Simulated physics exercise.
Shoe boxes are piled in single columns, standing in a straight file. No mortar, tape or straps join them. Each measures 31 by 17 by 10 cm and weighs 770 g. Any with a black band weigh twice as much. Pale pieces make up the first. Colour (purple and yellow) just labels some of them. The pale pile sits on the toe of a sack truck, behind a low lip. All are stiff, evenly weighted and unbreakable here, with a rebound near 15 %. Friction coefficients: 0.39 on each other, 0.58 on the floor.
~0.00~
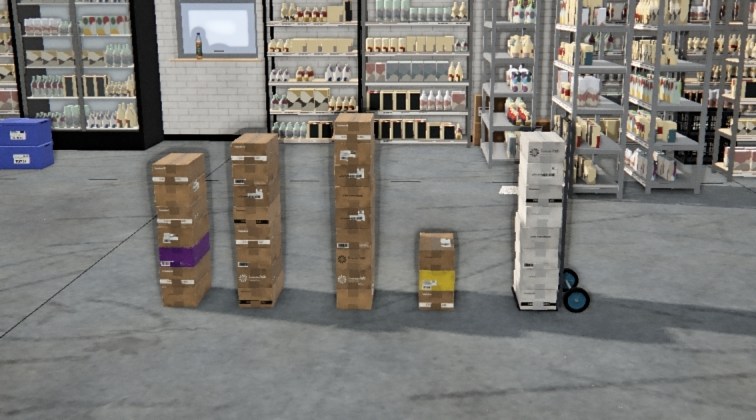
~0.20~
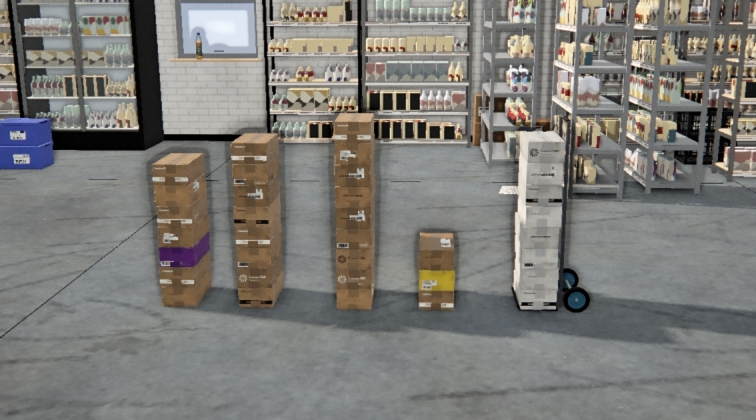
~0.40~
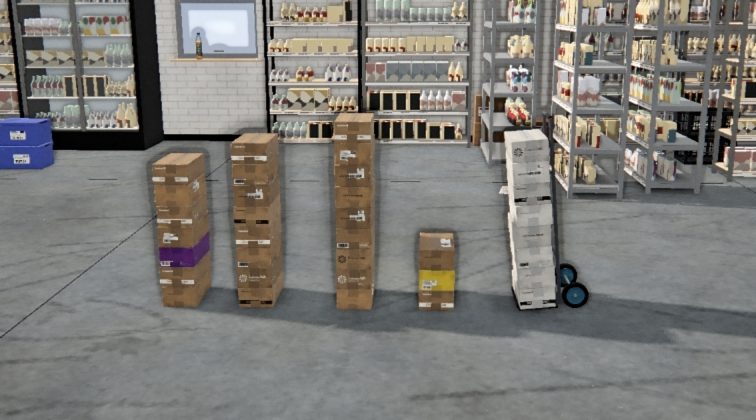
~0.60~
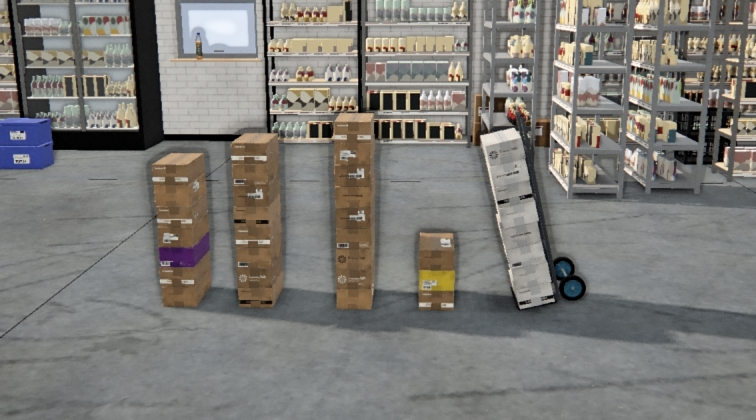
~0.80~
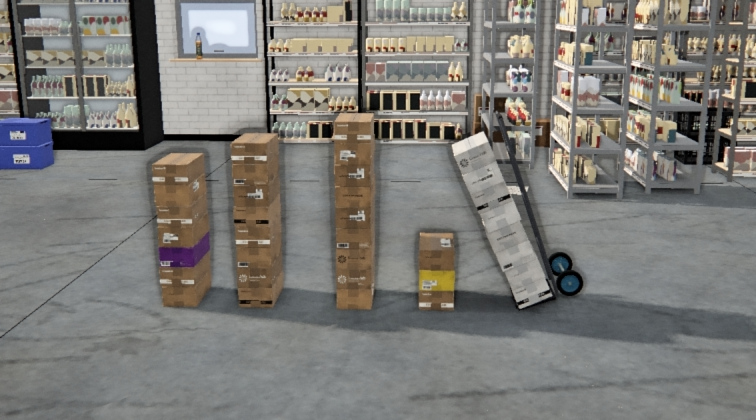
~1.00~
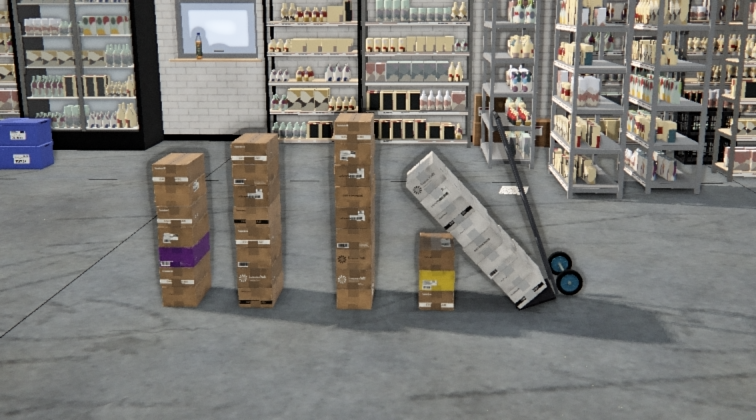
The footage shows four brown box stacks, with purple and yellow boxes among them, beside a pale stack on a sack truck. The truck tilts left, and the pale stack leans left with it, then further, separating from the frame.
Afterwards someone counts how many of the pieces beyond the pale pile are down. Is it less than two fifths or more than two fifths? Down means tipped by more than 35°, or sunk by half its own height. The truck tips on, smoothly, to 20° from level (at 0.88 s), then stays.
The part is fewer than two in five.
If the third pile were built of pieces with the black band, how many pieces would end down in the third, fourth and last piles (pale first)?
In that case third 0, fourth 0, last 0.
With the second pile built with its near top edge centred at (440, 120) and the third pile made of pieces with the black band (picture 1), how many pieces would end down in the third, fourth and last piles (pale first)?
Then third 7, fourth 7, last 7.
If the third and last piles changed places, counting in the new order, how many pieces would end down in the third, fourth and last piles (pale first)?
Then third 0, fourth 0, last 0.
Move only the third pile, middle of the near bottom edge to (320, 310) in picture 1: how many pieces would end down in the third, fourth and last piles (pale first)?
Then third 0, fourth 0, last 0.
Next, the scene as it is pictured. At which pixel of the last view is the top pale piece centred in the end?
Near (386, 212).
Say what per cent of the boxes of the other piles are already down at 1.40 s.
By then 0 per cent.
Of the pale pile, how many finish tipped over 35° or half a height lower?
7 of them.
Around 1.06 s, 8 of the pale pile down; none of the 27 other boxes down.
Around 1.10 s, 8 of the pale pile down; none of the 27 other boxes down, 1 disturbed.
Around 1.20 s, 8 of the pale pile down; none of the 27 other boxes down, 6 disturbed; yellow box displaced 13 mm.
Around 1.40 s, 8 of the pale pile down; none of the 27 other boxes down, 8 disturbed; yellow box tipped 4°.
Finally (2.3 s), 7 of the pale pile down; none of the 27 other boxes down, 8 disturbed; yellow box displaced 31 mm; purple box unmoved. That is 0 per cent. Seen by the last camera, middles, yellow box near (430, 270), purple box near (185, 248).
